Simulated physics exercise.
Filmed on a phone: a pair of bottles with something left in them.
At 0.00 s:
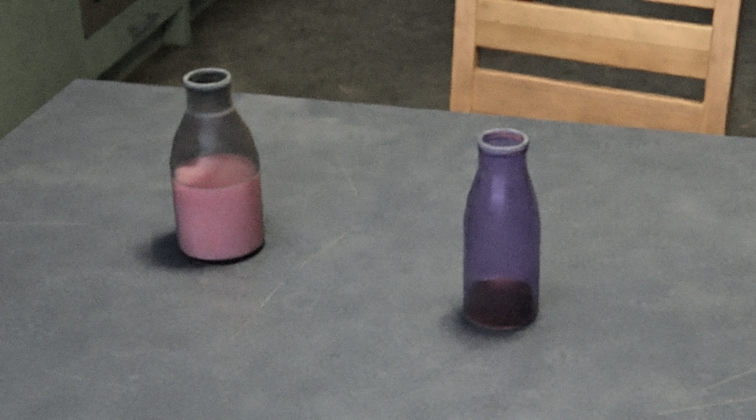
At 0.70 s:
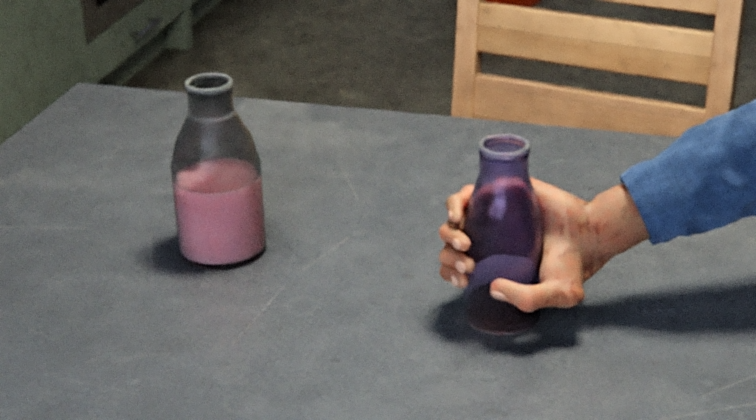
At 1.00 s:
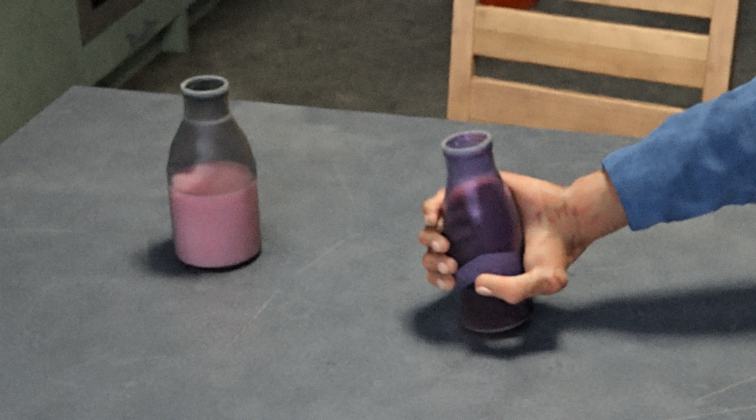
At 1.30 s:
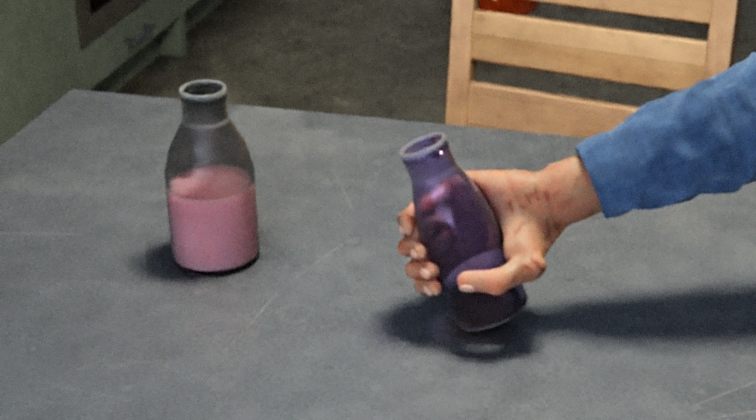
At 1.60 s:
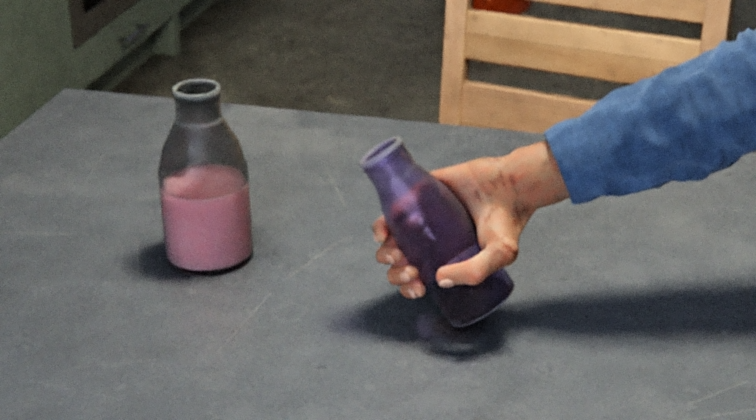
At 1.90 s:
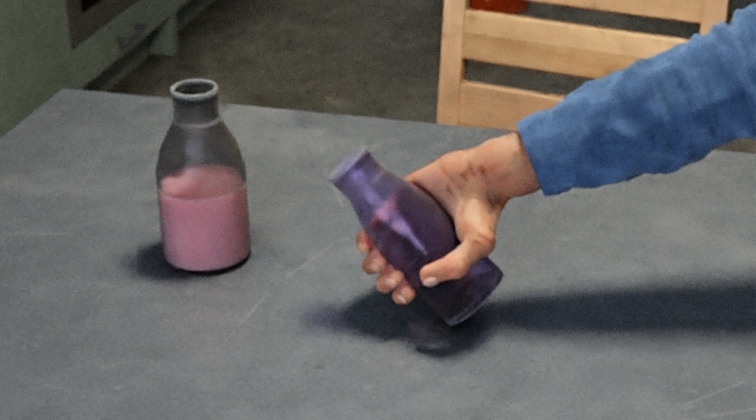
A hand in a blue sleeve gripping a nearly empty purple bottle and tilting it leftward beside a half-full bottle of pink liquid.
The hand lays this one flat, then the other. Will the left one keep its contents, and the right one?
The left bottle lets some out; the right bottle holds it all.
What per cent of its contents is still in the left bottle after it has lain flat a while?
Roughly 40 per cent.
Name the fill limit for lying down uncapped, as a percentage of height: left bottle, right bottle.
Roughly 16 per cent, then 12 per cent.
After 2.6 s, the right bottle is nearly down; right bottle, nothing comes out.
After 3.6 s, the right bottle lies flat; right bottle, nothing comes out.
After 6.5 s, both lie flat; right bottle, nothing comes out; left bottle, it is running out of the neck.
